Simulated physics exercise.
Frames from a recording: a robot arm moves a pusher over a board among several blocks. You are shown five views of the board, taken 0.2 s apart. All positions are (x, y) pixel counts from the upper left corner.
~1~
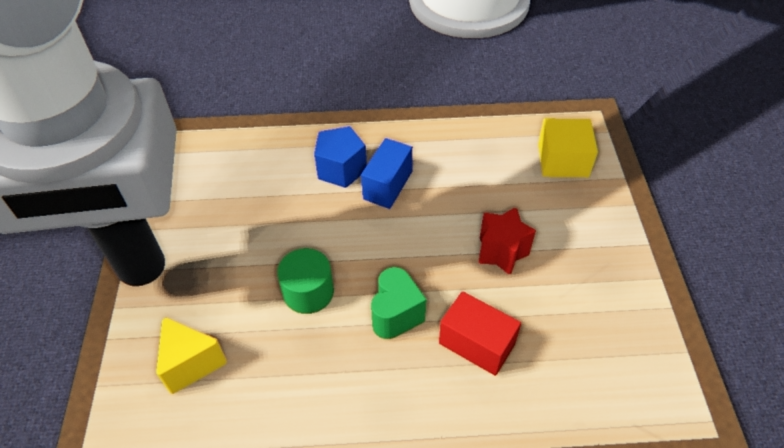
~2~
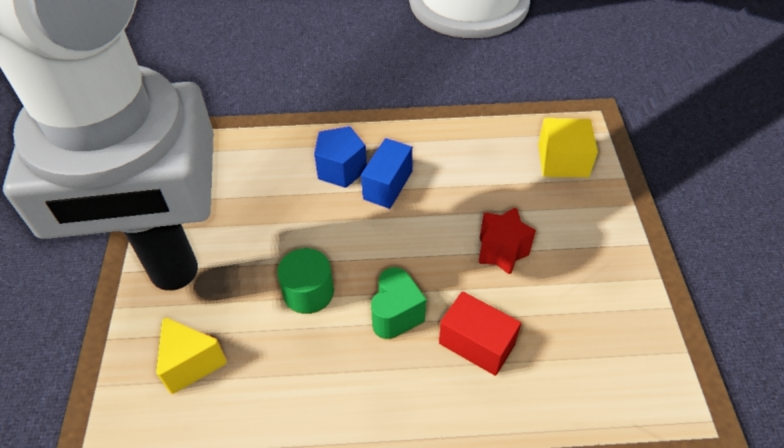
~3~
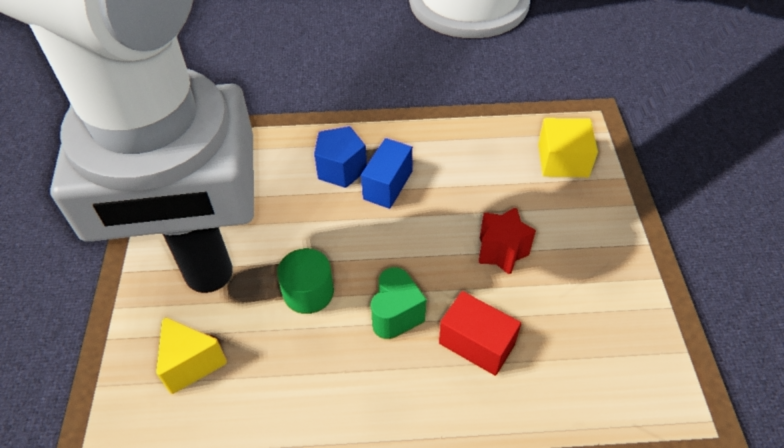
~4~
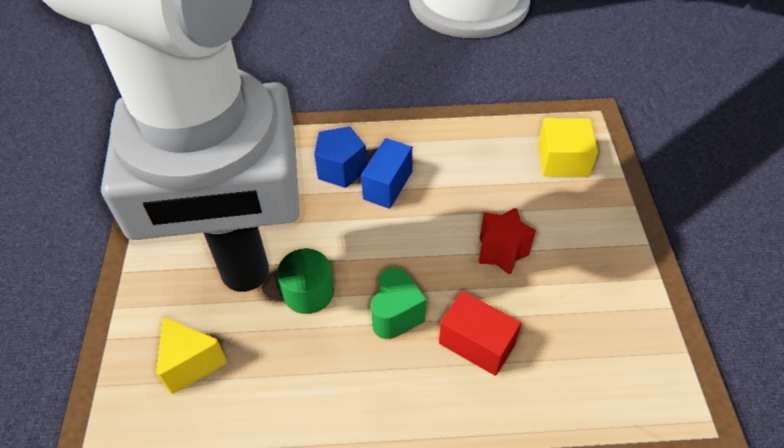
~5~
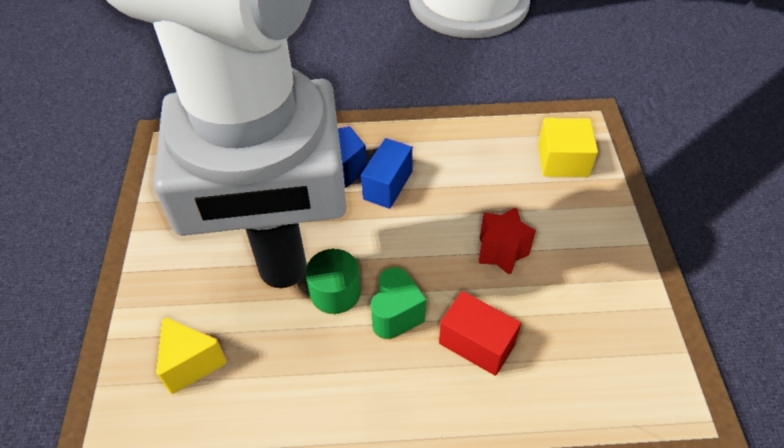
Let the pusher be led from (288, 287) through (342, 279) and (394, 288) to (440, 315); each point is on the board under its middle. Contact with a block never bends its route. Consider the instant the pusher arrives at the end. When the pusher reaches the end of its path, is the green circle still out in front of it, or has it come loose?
Still being pushed.
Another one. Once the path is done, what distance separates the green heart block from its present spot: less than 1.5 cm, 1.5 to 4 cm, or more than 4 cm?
It moves more than 4 cm.
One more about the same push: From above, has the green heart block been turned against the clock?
No - that is not the case.
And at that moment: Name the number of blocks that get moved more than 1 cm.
Three or more blocks.
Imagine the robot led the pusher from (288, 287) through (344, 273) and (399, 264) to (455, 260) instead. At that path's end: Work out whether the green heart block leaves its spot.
Moved away.
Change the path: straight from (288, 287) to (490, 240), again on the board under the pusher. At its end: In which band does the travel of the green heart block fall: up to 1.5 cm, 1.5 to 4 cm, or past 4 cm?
It shifts 1.5 to 4 cm.
On the path given first. One third of the way, pusher at (339, 261); green circle at (387, 267); green heart block at (415, 299), turned 40° clockwise.
Two thirds of the way, pusher at (394, 271); green circle at (439, 286); green heart block at (447, 327), turned 70° clockwise; red oblong at (510, 345), turned 20° anticlockwise.
At the end, pusher at (442, 299); green circle at (487, 320); green heart block at (460, 355), turned 115° clockwise; red oblong at (533, 364), turned 40° anticlockwise; red star block still.
